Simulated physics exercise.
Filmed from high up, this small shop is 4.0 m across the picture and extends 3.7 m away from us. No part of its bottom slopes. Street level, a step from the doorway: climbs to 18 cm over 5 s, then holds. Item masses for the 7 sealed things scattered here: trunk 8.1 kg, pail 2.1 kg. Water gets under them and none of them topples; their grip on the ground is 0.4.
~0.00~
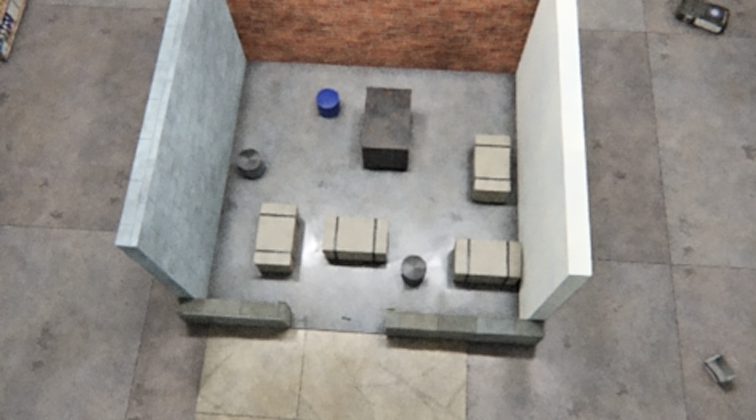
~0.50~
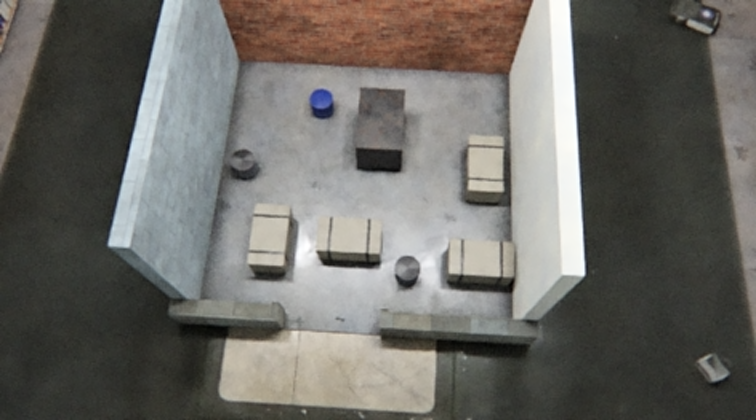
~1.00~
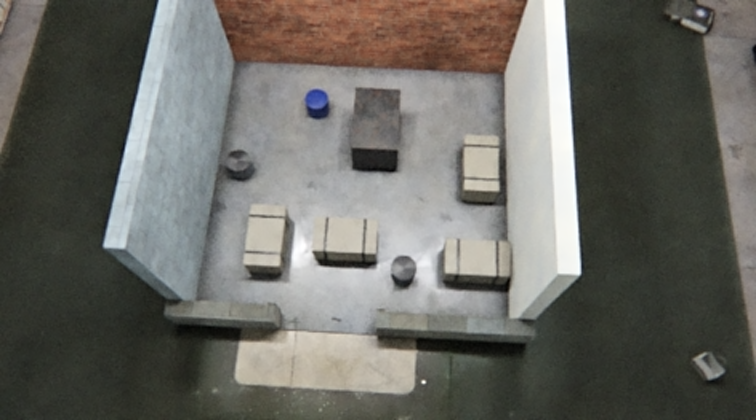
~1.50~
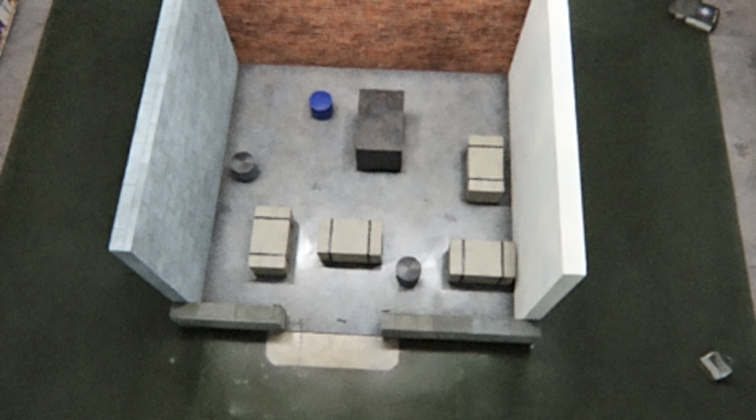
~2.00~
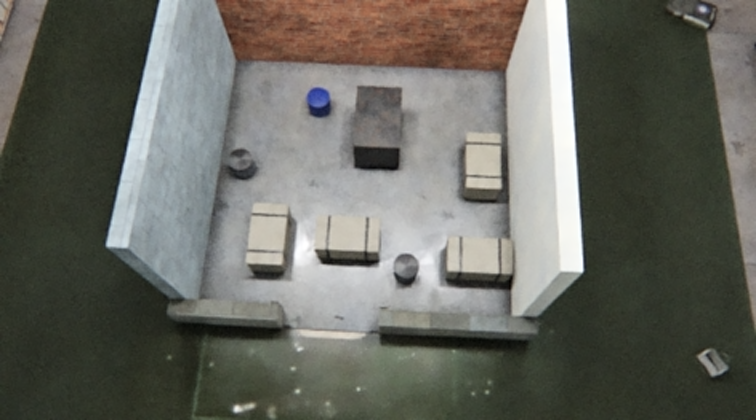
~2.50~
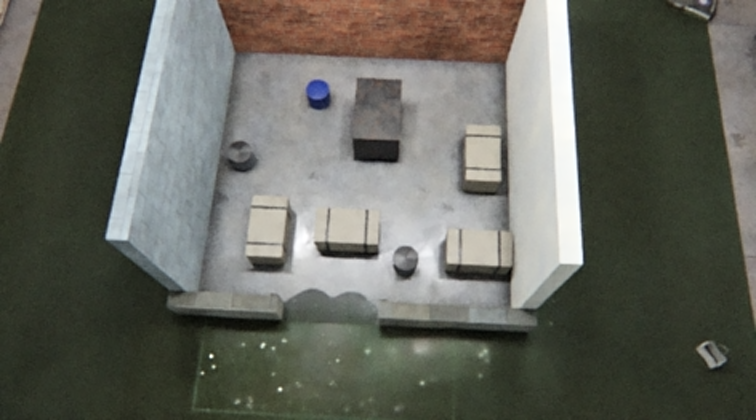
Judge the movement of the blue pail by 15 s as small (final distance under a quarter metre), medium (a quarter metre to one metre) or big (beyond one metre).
It is big.
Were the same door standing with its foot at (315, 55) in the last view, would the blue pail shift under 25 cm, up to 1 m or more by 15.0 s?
The blue pail would go a long distance.
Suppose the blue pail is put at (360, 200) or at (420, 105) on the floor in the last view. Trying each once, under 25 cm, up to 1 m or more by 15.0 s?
So, one try each: It goes a long distance the first time and goes a long distance the second.
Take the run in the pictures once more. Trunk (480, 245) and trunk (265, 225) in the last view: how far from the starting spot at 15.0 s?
In that order: 120 cm, 30 cm.
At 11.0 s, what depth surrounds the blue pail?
About 7 cm.
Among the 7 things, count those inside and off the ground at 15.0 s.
Total: 7.
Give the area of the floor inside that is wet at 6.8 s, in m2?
At that time the wet patch spans about 12 m2.
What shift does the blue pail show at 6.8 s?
Shift: About 60 cm.
After 3.5 s the blue pail is near (318, 89), 0.0 m from its start, aground; 0 afloat.
After 6.8 s the blue pail is near (319, 53), 0.6 m from its start, afloat; 3 afloat.
After 11.0 s the blue pail is near (430, 122), 1.6 m from its start, afloat; 5 afloat.
After 15.0 s the blue pail is near (476, 294), 3.5 m from its start, afloat; 7 afloat.
